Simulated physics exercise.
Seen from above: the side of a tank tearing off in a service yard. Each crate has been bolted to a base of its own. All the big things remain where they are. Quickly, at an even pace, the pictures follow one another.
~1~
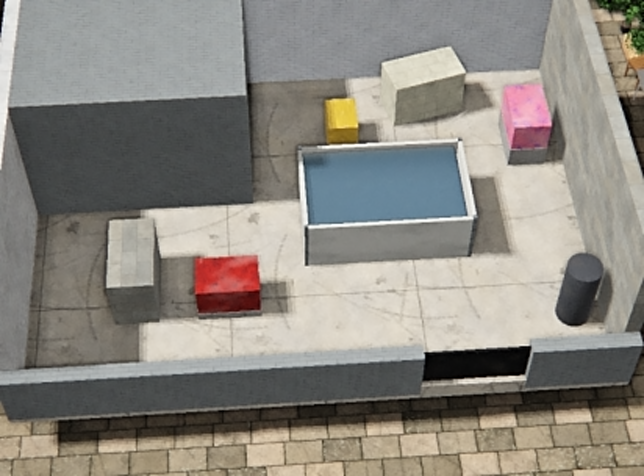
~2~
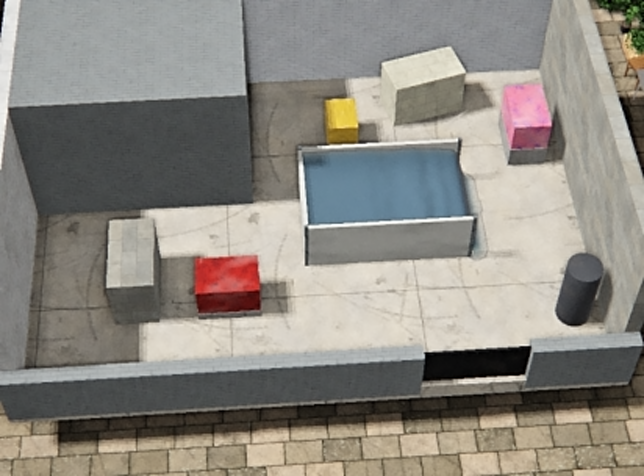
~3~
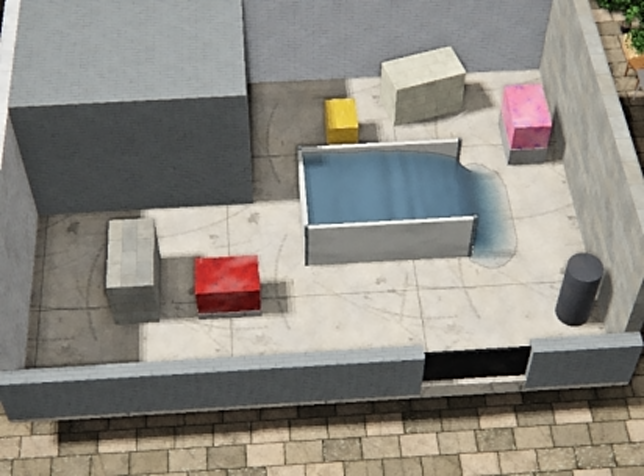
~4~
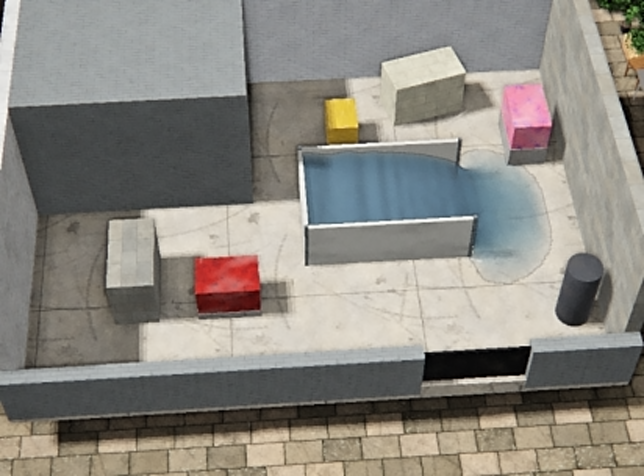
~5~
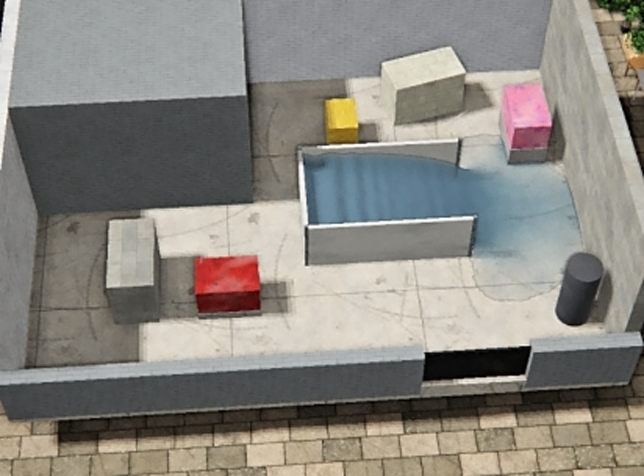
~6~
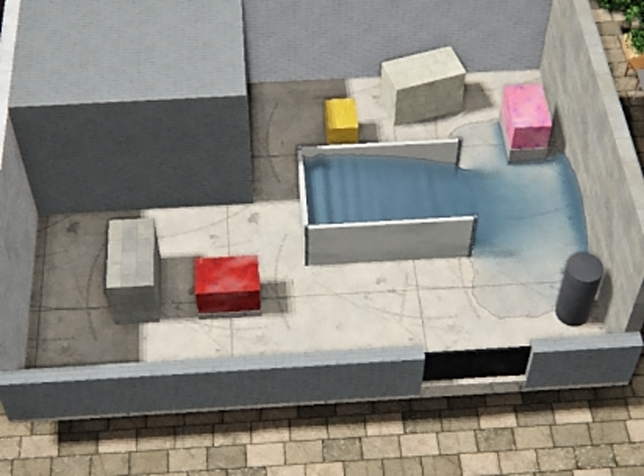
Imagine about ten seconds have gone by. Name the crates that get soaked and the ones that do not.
The yellow crate gets soaked; the pink crate gets soaked; the red crate gets soaked.
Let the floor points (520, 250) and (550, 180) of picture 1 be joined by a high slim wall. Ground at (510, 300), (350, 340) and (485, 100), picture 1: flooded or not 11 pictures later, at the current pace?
Taking the three spots in order: Soaked, spared, soaked.
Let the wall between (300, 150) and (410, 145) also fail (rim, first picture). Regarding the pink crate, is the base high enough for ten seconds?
Pink crate is not reached.
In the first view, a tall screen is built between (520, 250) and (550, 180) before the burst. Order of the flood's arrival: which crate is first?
My answer: The pink crate.
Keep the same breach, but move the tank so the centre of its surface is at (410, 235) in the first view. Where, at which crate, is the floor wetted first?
Crate marked pink.
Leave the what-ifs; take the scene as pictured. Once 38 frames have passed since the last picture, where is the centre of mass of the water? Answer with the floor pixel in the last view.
Close to (386, 236), I reckon.
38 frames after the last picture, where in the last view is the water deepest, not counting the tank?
I'd put it around (60, 394).
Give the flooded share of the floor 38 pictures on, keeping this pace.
Around 90 percent of it.
A moment on, water covers 20 % of the floor; the yellow crate not reached, the pink crate water round its plinth, the red crate not reached.
Next, water covers 30 % of the floor; the yellow crate not reached, the pink crate water round its plinth, the red crate not reached.
Then, water covers 55 % of the floor; the yellow crate water round its plinth, the pink crate water round its plinth, the red crate water round its plinth.
Later, water covers 90 % of the floor; the yellow crate water round its plinth, the pink crate water round its plinth, the red crate water round its plinth.
In the end, water covers 100 % of the floor; the yellow crate was topped, the pink crate was topped, the red crate was topped.
